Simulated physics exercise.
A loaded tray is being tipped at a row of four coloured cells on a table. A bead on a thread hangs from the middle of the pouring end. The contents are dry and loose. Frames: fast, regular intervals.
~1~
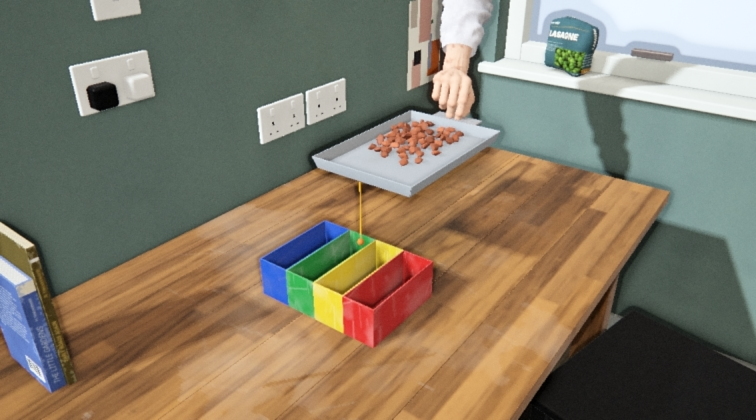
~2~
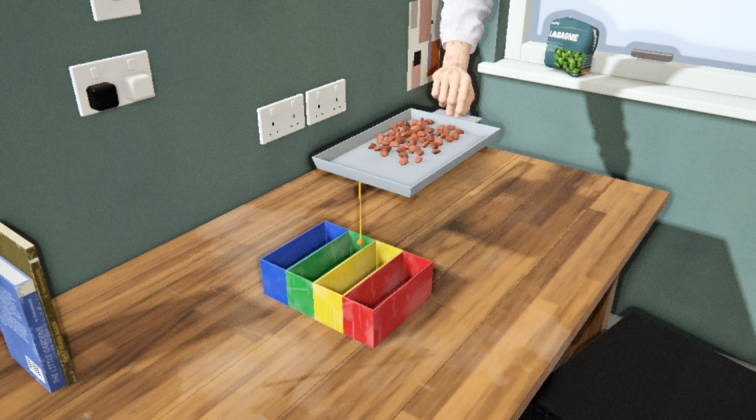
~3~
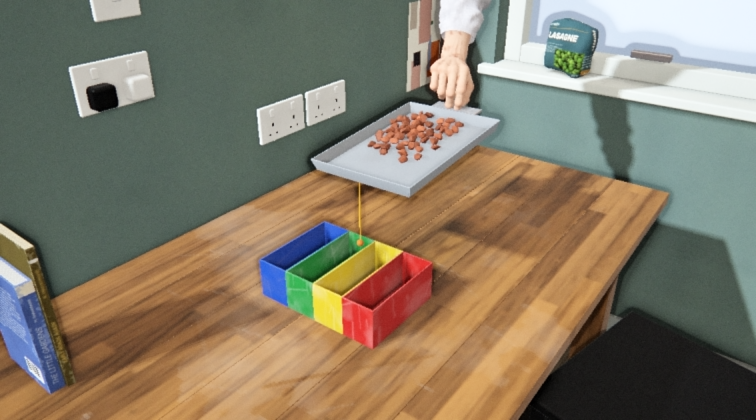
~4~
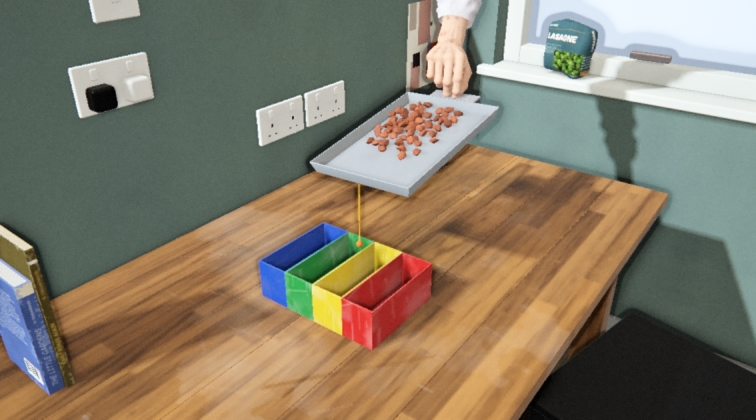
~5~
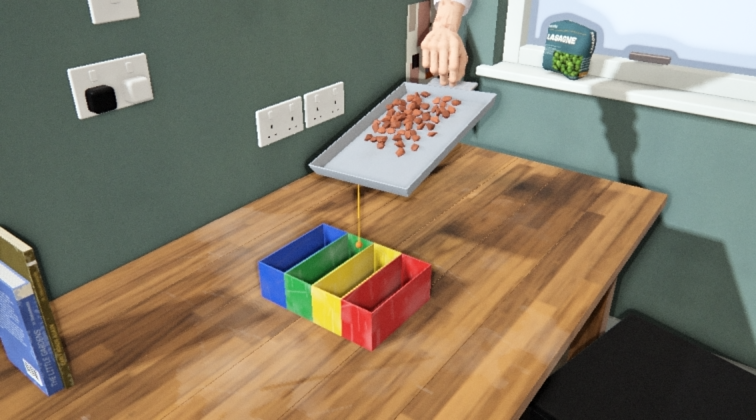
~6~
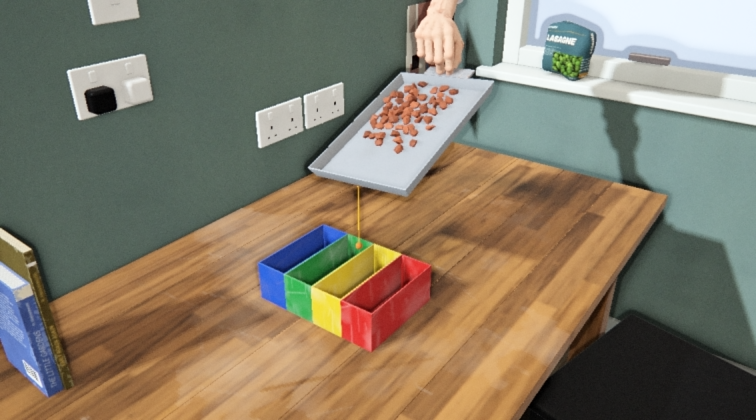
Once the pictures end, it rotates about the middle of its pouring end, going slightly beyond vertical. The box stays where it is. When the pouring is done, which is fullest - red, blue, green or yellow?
Fullest: The blue cell.
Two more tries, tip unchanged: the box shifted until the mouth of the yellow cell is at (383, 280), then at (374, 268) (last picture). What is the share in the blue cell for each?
In order, 40 % and 50 %.
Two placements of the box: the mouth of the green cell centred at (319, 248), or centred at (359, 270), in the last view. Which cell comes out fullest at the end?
Taking the two placings in order, you'd get green and then that blue cell.
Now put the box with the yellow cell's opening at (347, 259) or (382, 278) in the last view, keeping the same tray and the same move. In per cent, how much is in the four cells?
90 % for the first, 50 % for the second.
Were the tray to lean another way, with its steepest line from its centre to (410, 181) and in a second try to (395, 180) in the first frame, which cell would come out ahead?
First: The red one, second: The cell in red.
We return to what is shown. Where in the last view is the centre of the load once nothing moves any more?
Close to (302, 286), more or less.
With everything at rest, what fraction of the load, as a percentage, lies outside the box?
Near 10 in a hundred.
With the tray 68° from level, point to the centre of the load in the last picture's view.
The middle of the pieces sits at roughly (326, 175).
Soon, tray tipped steeply; about two thirds on the tray; about a third falling or outside the box.
A while on, tray tipped past a quarter turn; a stray few on the tray; about half in the blue cell; about a quarter in the green cell; a small part in the yellow cell; a small part falling or outside the box.
Towards the end, tray tipped past a quarter turn; about half in the blue cell; about a quarter in the green cell; a small part in the yellow cell; a small part falling or outside the box.
Finally, tray tipped past a quarter turn; about half in the blue cell; about a quarter in the green cell; a small part in the yellow cell; none in the red cell; a small part outside the box.
